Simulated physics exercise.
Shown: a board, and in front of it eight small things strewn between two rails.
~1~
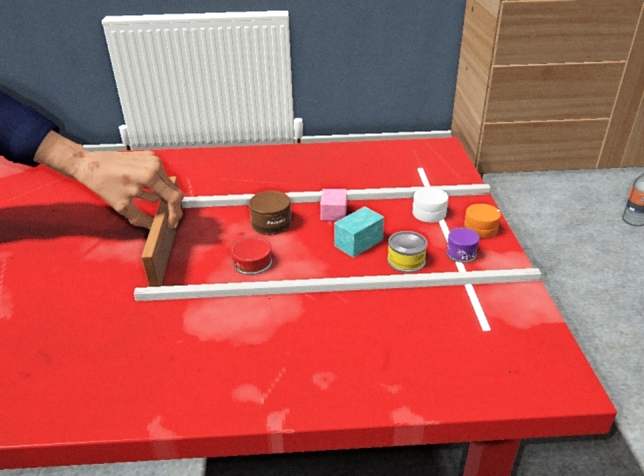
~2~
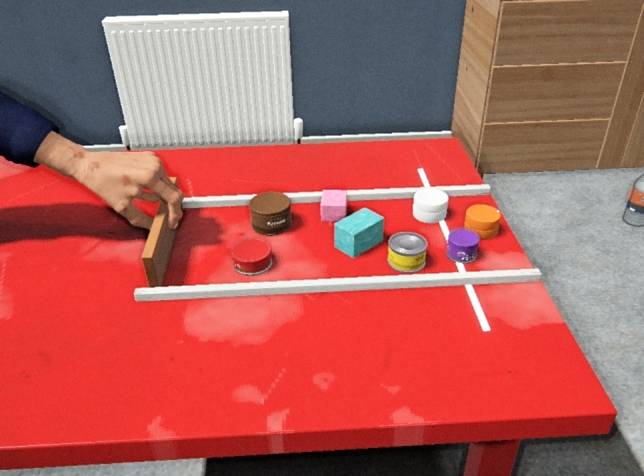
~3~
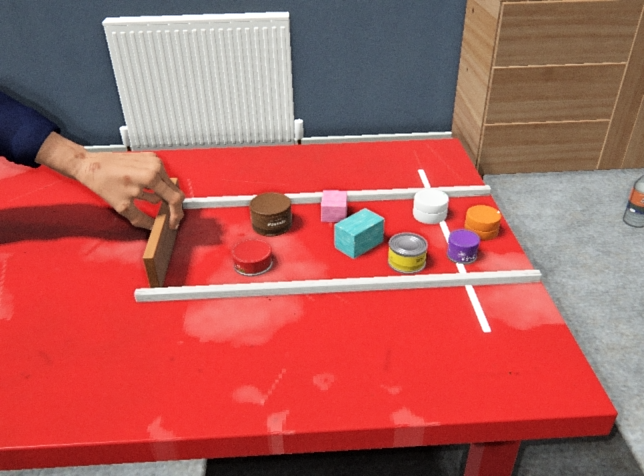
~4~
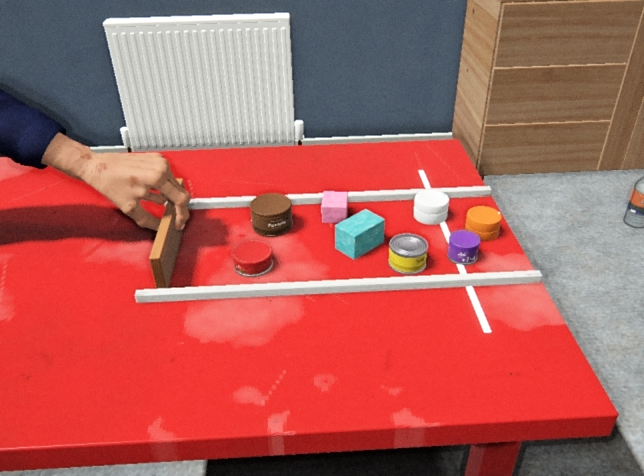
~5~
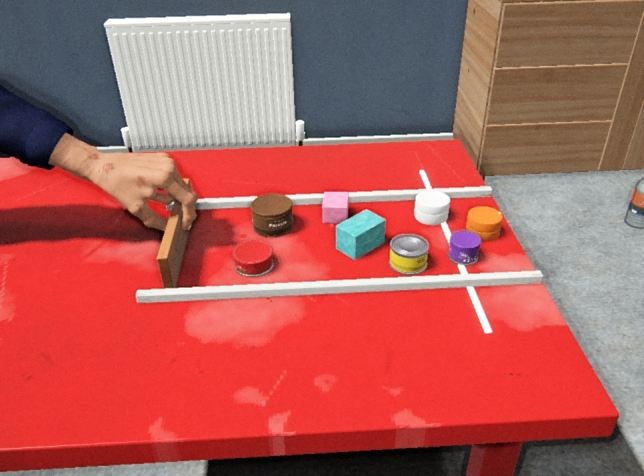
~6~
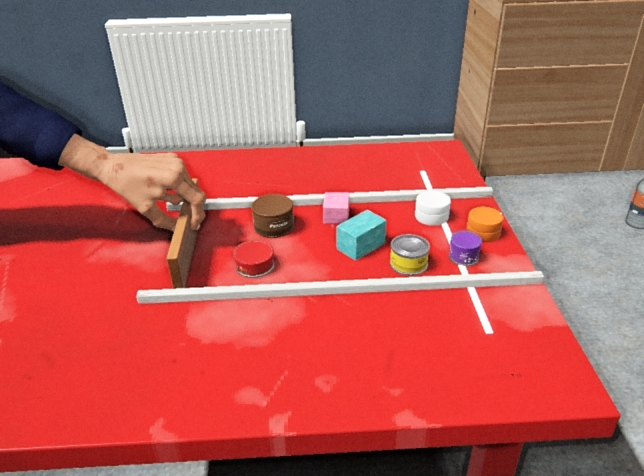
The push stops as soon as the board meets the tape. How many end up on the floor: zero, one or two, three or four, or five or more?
Overboard: One to two.
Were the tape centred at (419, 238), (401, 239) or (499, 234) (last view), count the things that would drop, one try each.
Tallies in the order asked: 0, 0, 7.
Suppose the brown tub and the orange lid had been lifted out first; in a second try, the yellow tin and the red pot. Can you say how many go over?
Fallen: 0, and 0 in the other try.
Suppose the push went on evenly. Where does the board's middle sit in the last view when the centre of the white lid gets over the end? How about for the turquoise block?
The white lid puts it at (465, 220), the turquoise block at (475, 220).
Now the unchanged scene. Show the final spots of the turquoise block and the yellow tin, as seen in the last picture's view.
Roughly (493, 227); the other one roughly (520, 258).
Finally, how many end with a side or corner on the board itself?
In contact: 3.
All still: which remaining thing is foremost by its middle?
The purple pot.
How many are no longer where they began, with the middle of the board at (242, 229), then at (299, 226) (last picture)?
At the first place 1, at the second 3.
Early on, none off yet; orange lid at rest near (485, 224); purple pot at rest near (465, 249); white lid at rest near (433, 208).
Finally, the number that fall off is one or two; lost, orange lid.
